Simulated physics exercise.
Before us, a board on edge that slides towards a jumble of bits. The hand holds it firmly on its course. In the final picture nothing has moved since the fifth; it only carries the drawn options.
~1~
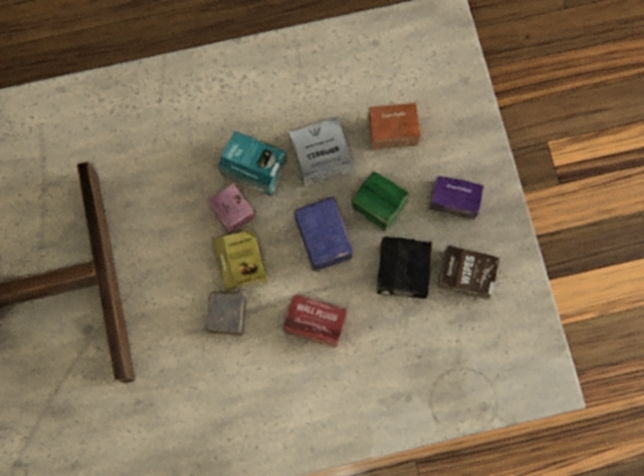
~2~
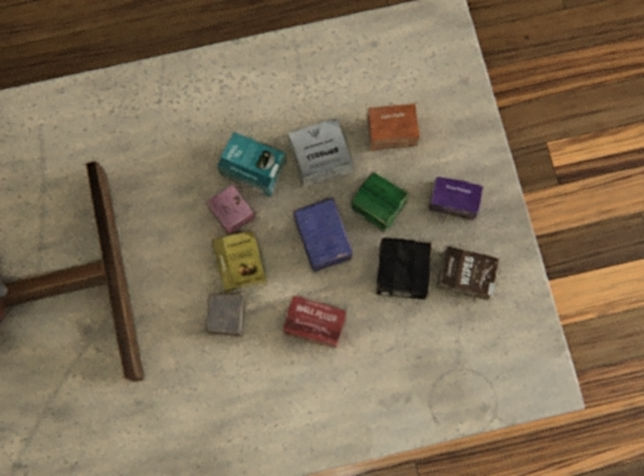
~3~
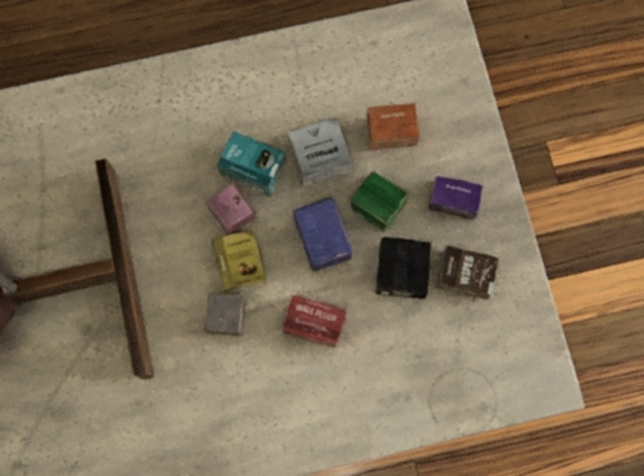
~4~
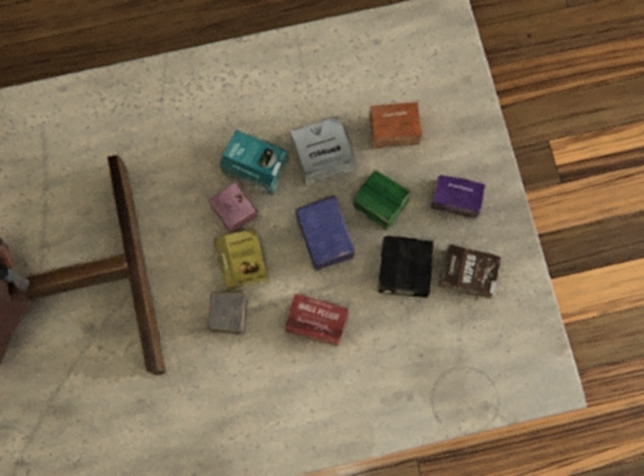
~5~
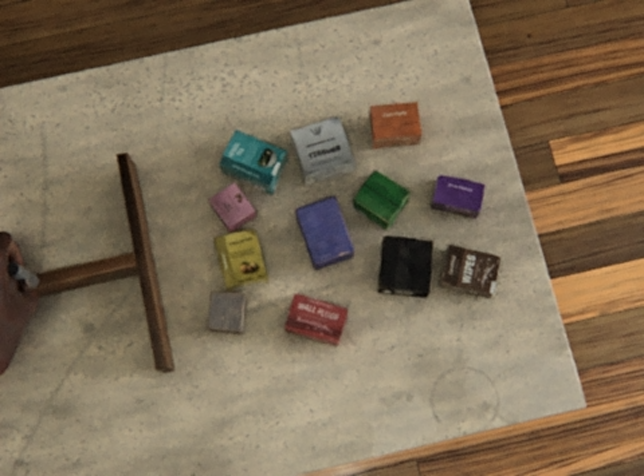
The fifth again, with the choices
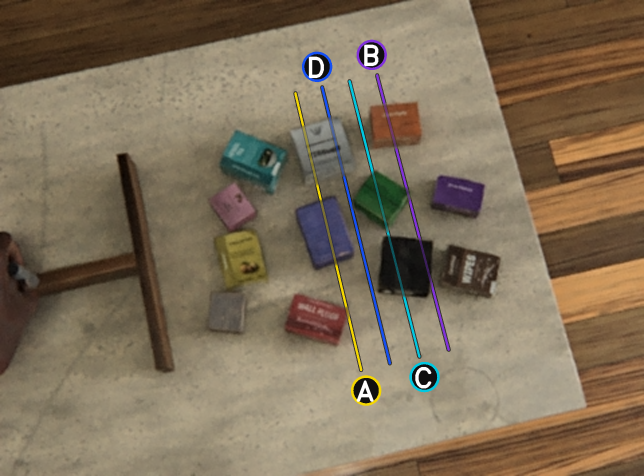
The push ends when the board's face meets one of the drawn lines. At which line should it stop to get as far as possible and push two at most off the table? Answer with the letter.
No third one falls up to B.
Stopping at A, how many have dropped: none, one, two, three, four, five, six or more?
By then, none.
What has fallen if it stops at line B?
The orange box goes over.
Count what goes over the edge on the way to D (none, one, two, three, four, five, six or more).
By then, none.
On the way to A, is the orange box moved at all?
Yes.
On the marked copy, A at (327, 227); B at (412, 208); C at (383, 214); D at (355, 220).
Taking B. A third of the way, board (239, 236); red box (327, 321); turquoise box (267, 160).
Two thirds of the way, board (336, 214); purple packet (491, 200); orange box (455, 114).
When it is over, board (409, 197); orange box over the edge; purple packet (525, 200); one fallen.
As for the rest, A is within the limit but short; C is within the limit but short; D is within the limit but short.
